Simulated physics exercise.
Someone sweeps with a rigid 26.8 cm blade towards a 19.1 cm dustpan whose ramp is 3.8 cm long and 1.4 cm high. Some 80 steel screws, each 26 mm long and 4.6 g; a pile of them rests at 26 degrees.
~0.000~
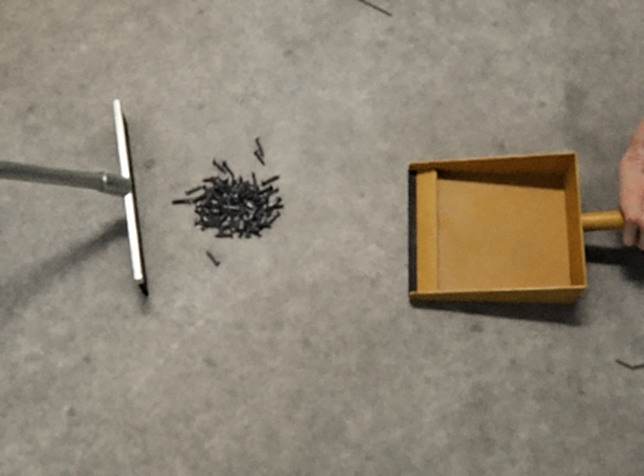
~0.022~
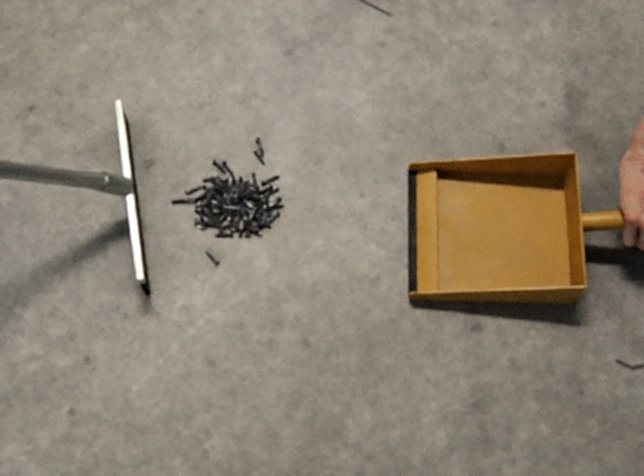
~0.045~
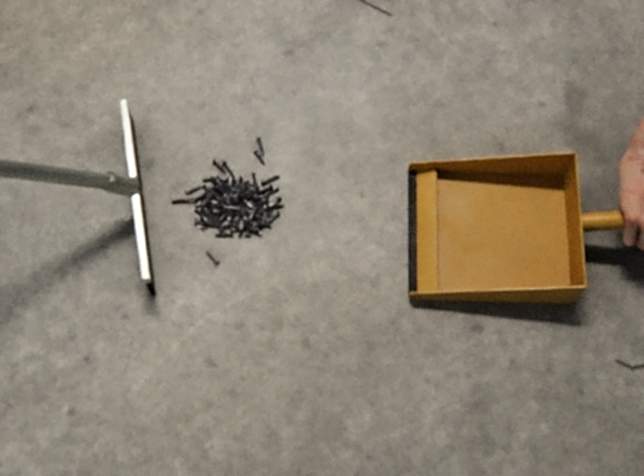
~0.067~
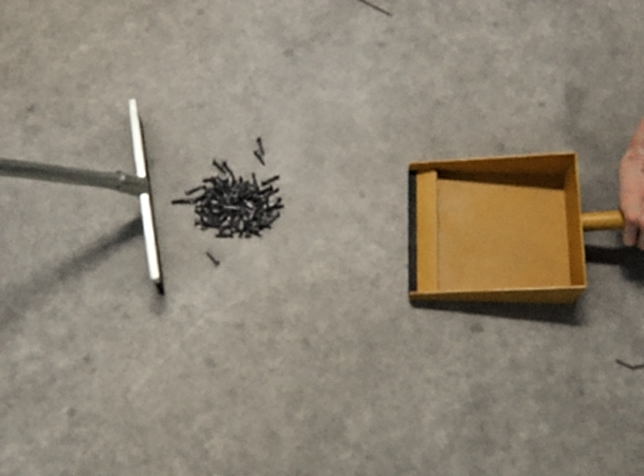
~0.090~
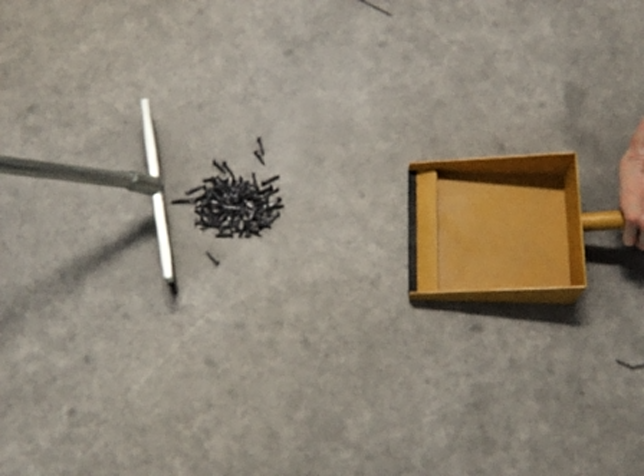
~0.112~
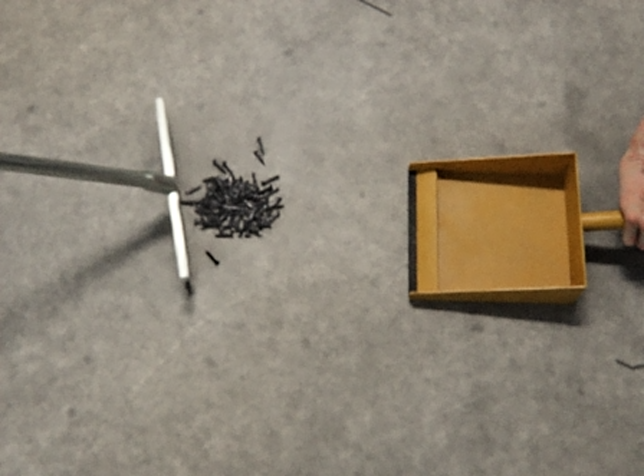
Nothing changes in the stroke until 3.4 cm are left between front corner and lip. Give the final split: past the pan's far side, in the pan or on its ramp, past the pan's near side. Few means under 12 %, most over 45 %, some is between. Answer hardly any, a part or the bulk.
Past the pan's far side: A part; in the pan or on its ramp: A part; past the pan's near side: Hardly any.
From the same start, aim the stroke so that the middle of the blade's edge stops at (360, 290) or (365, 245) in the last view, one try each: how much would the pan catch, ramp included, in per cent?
About 10 and 25 per cent.
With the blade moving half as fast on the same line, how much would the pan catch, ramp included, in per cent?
It would be near 0 per cent.
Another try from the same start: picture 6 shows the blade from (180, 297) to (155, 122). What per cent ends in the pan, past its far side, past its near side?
Pan 10, far 20, near 0.
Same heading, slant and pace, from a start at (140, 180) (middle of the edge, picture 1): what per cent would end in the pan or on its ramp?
Some 30 per cent.
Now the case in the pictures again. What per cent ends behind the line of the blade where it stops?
Some 0 per cent.
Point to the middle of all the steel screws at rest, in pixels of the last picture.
At about (407, 186).
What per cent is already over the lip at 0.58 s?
Some 25 per cent.
After 0.26 s, middle of the blade 18 cm from the lip; 0 % over the lip, far side 15 %, near side 0 %.
After 0.35 s, middle of the blade 10 cm from the lip; 0 % over the lip, far side 20 %, near side 0 %.
After 0.58 s, middle of the blade 6 cm from the lip; 25 % over the lip, far side 35 %, near side 0 %.
In the end, at 1.6 s, far side 35 %, pan 25 %, near side 0 %, in front of the lip or behind the blade 40 %.
